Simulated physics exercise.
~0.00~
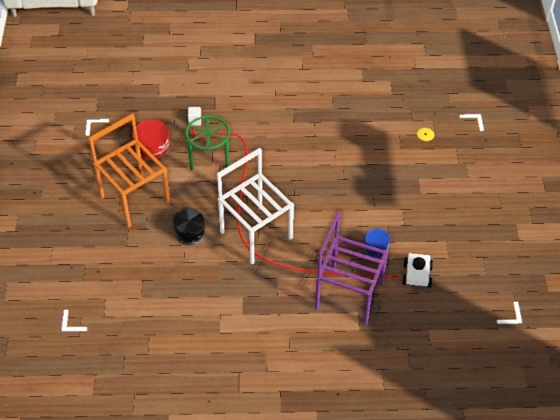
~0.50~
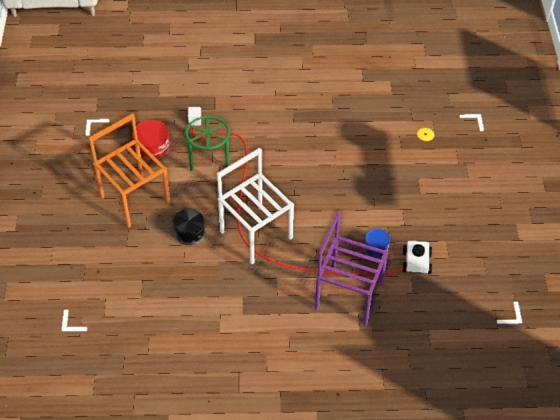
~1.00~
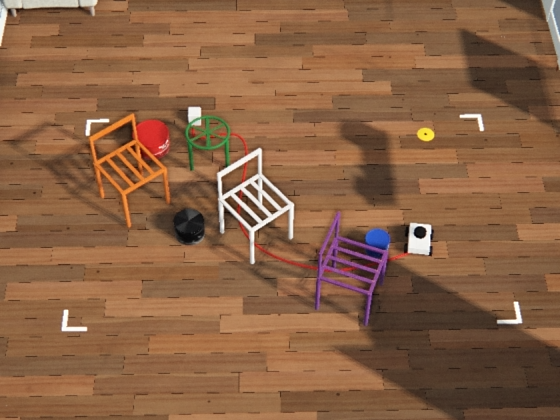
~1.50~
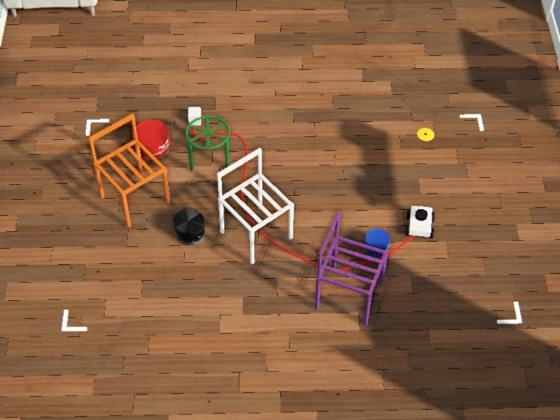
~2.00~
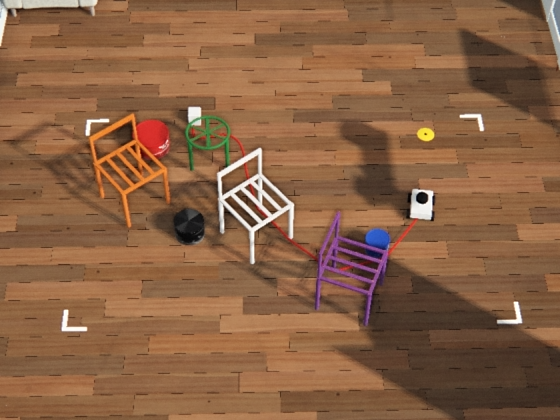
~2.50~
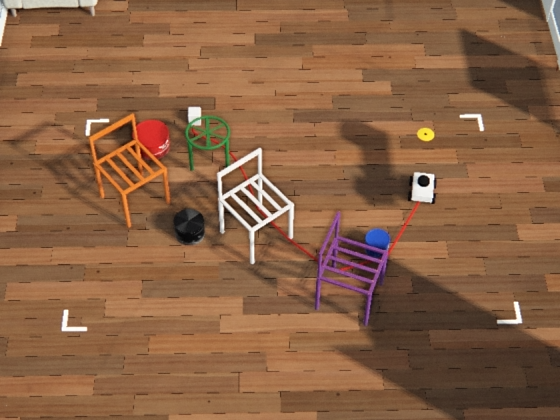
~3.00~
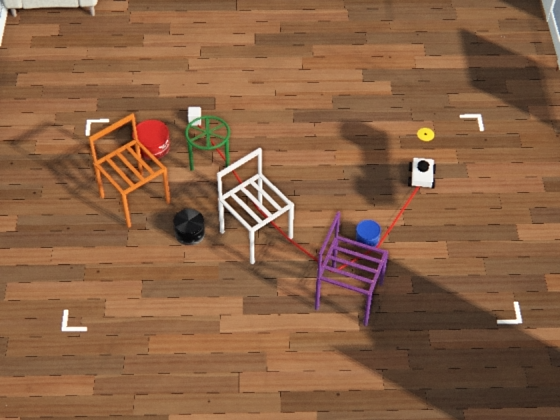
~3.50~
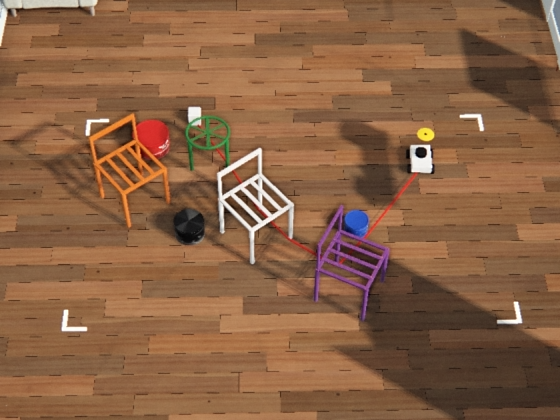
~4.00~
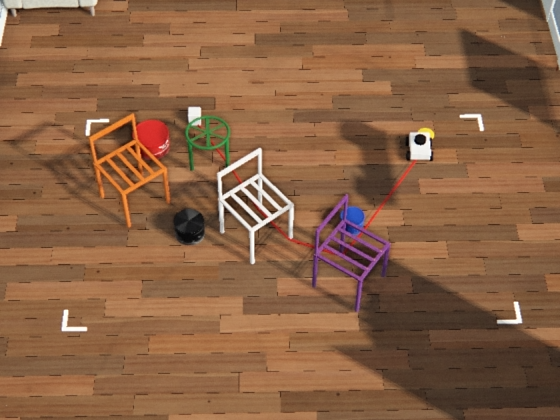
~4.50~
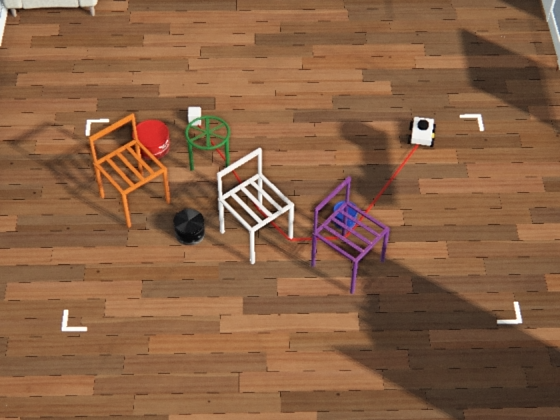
A white cart drives up to the yellow mark, its red lead dragging a blue bin and purple chair.
